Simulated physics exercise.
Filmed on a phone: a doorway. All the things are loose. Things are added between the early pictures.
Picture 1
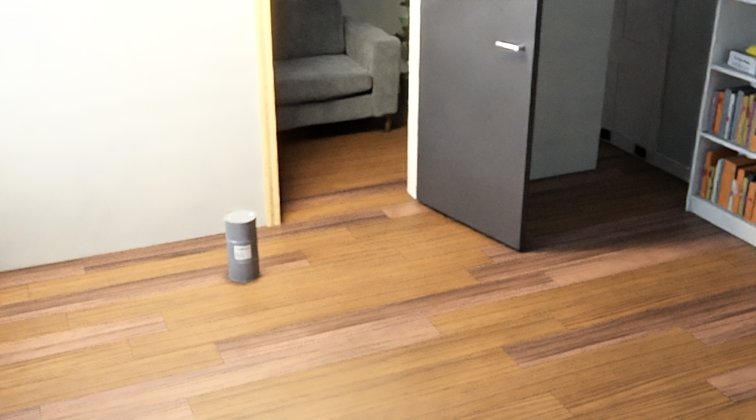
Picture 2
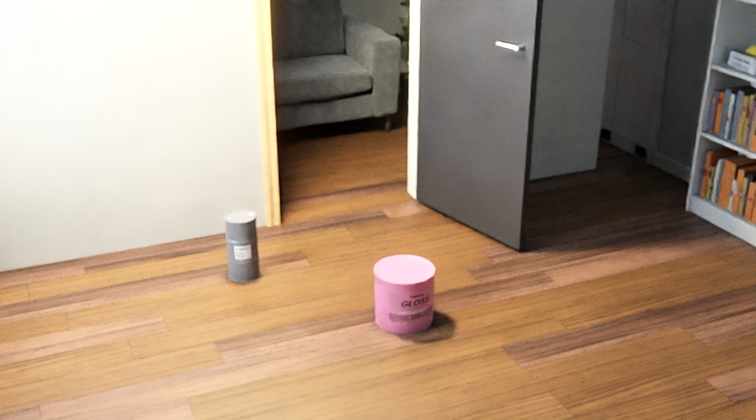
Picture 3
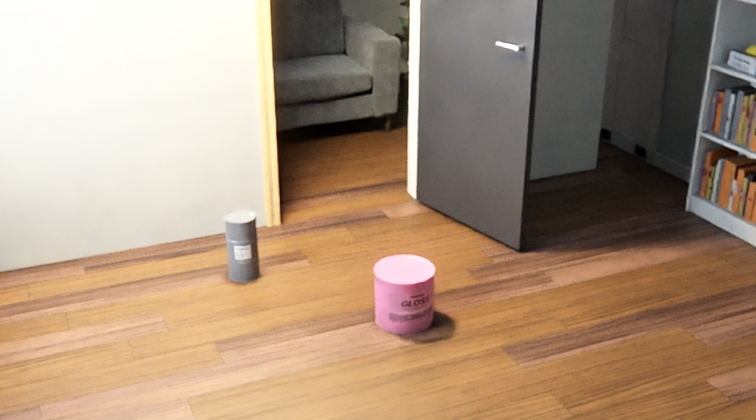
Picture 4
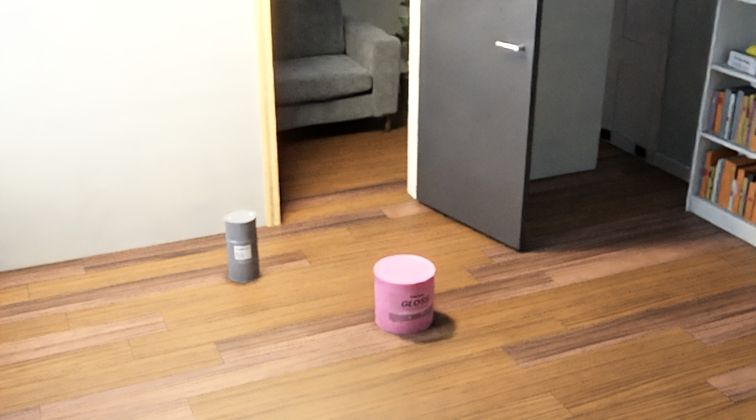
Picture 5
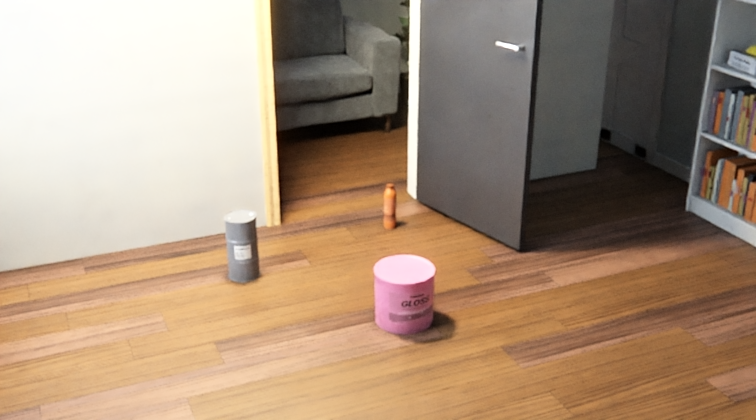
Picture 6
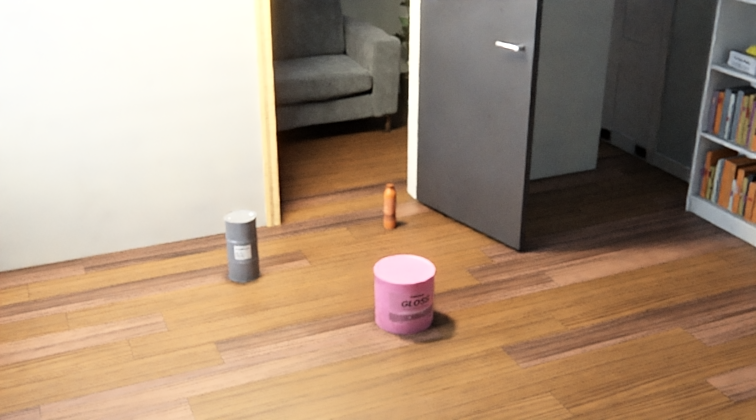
Pink pail appearing on a wooden floor beside a grey canister, then an orange bottle appearing near the still, wide-open door.
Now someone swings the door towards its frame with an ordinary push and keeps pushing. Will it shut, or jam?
Outcome: The door closes.
Then, 1.50 s later than the last frame, open by 48°.
Then, 2.10 s later than the last frame, open by 21°; orange bottle moved well along near (360, 199).
When it is over, open by 0°; moved from the start, orange bottle; the other 2 as before. End places, in pixels of the last picture, orange bottle near (345, 189).
